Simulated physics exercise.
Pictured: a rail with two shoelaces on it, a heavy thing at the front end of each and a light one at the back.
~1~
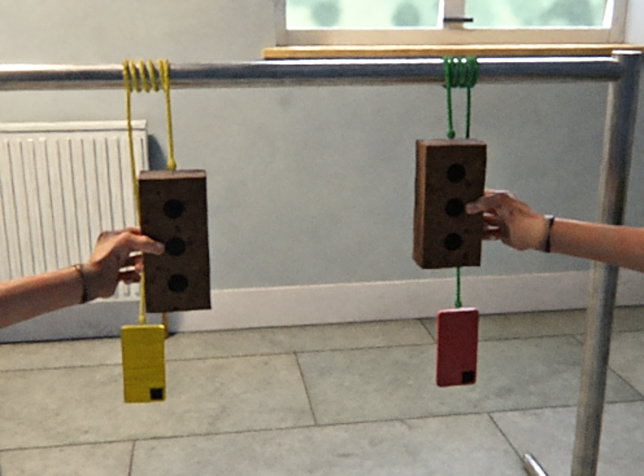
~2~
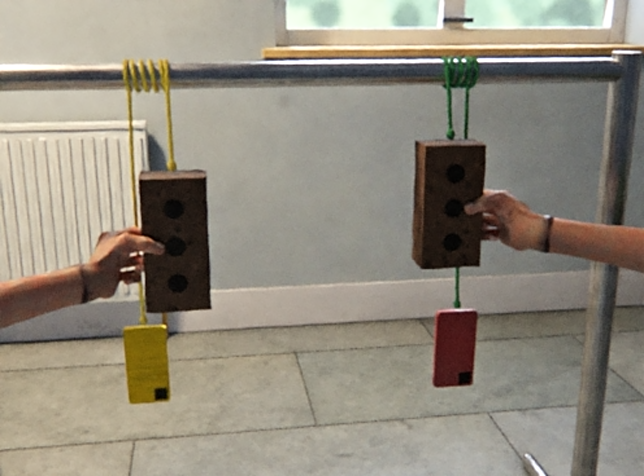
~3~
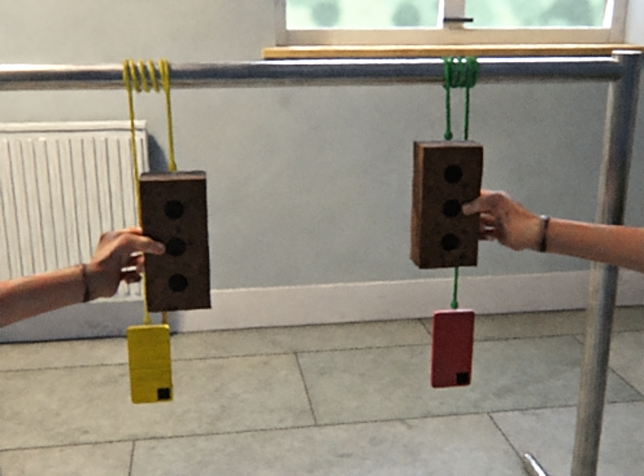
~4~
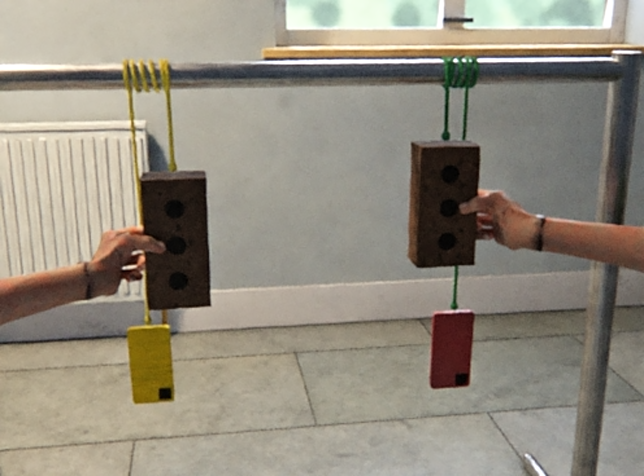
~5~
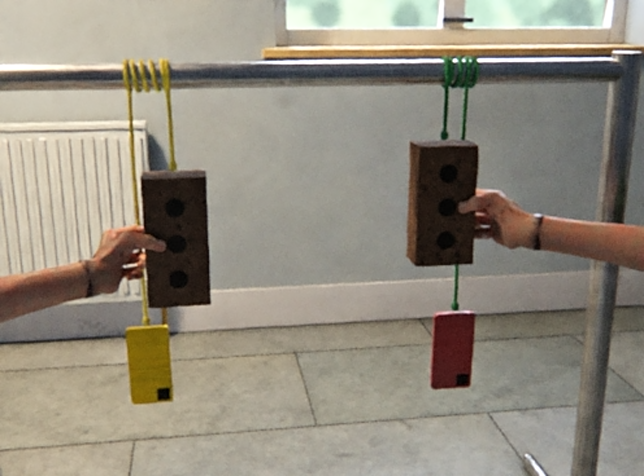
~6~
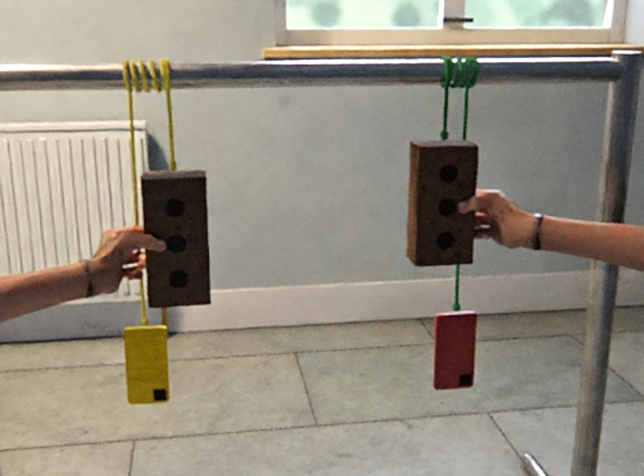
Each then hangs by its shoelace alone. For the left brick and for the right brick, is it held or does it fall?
The left brick is going to stay put for sure; the right brick is going to stay put for sure.
Then, 0.38 s past the final frame, left brick still up near (175, 236); right brick still up near (443, 193).
When it is over, left brick still up near (174, 235); right brick still up near (442, 191). The left brick keeps its height and the right brick stays hanging.
